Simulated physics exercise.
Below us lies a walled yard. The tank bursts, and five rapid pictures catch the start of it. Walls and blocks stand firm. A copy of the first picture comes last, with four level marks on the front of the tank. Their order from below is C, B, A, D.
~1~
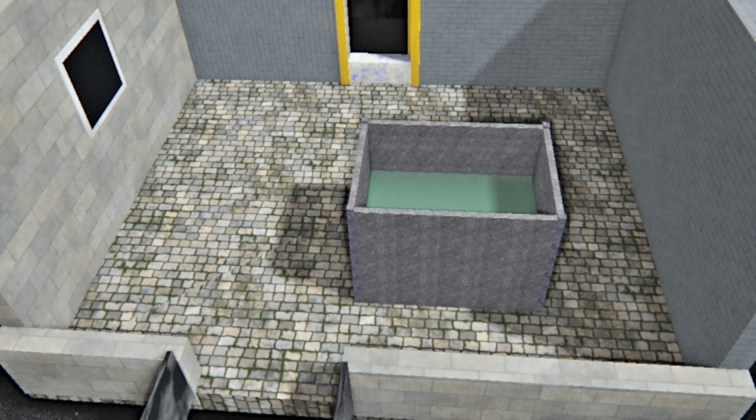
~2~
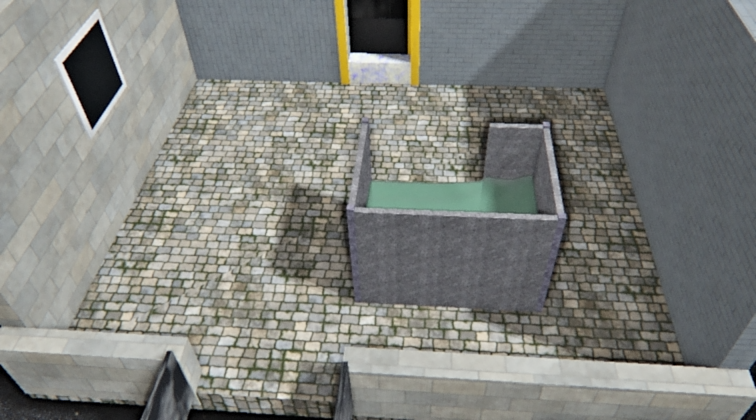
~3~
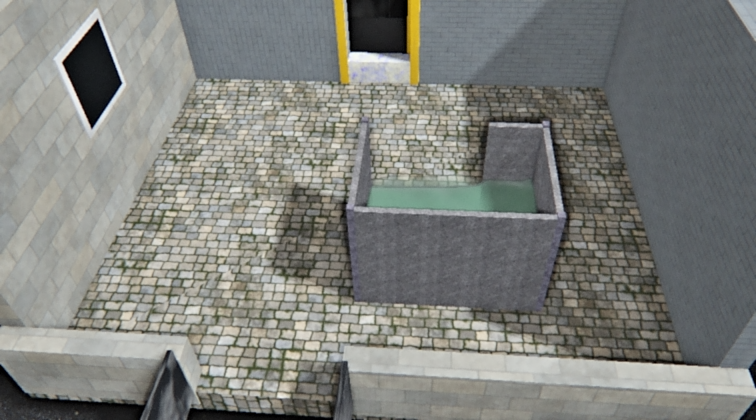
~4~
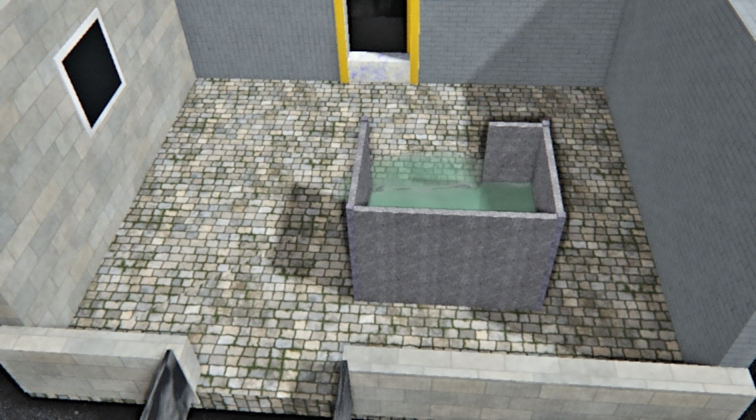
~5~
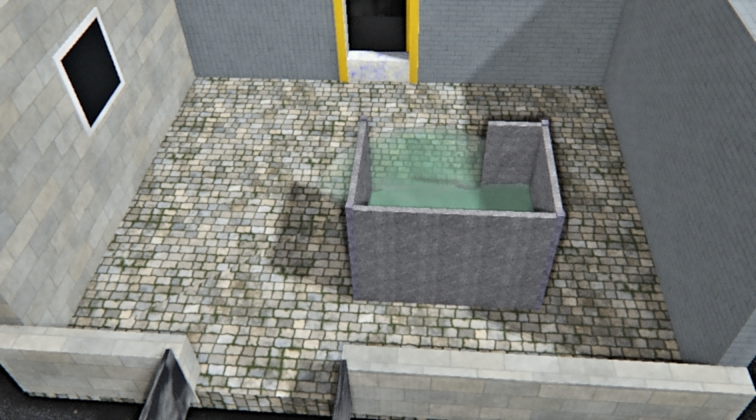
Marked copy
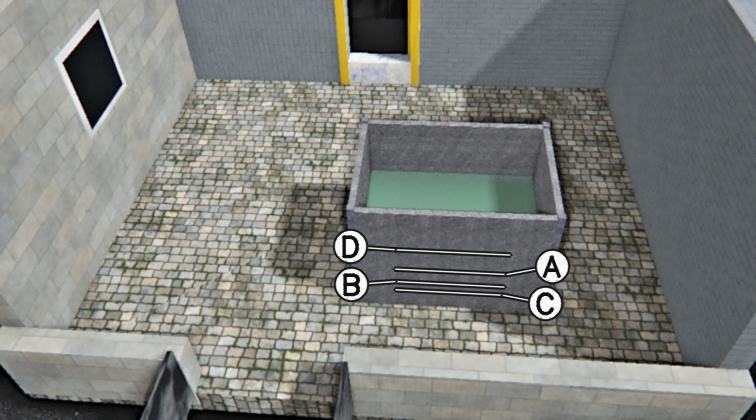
In a walled yard, a tank's back wall opens and green water spreads over the cobbles.
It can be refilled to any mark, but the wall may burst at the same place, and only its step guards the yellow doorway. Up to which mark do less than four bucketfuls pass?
The answer is line D.
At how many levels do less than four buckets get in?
All of the four.
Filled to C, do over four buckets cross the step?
No, that is safe.
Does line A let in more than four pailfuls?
No, that is safe.
On the marked copy, A at (450, 271); B at (449, 284); C at (448, 292); D at (452, 252); from the bottom up C, B, A, D.
With A, nothing gets over.
With B, nothing gets over.
With C, nothing gets over.
With D, a bucket or two gets in.
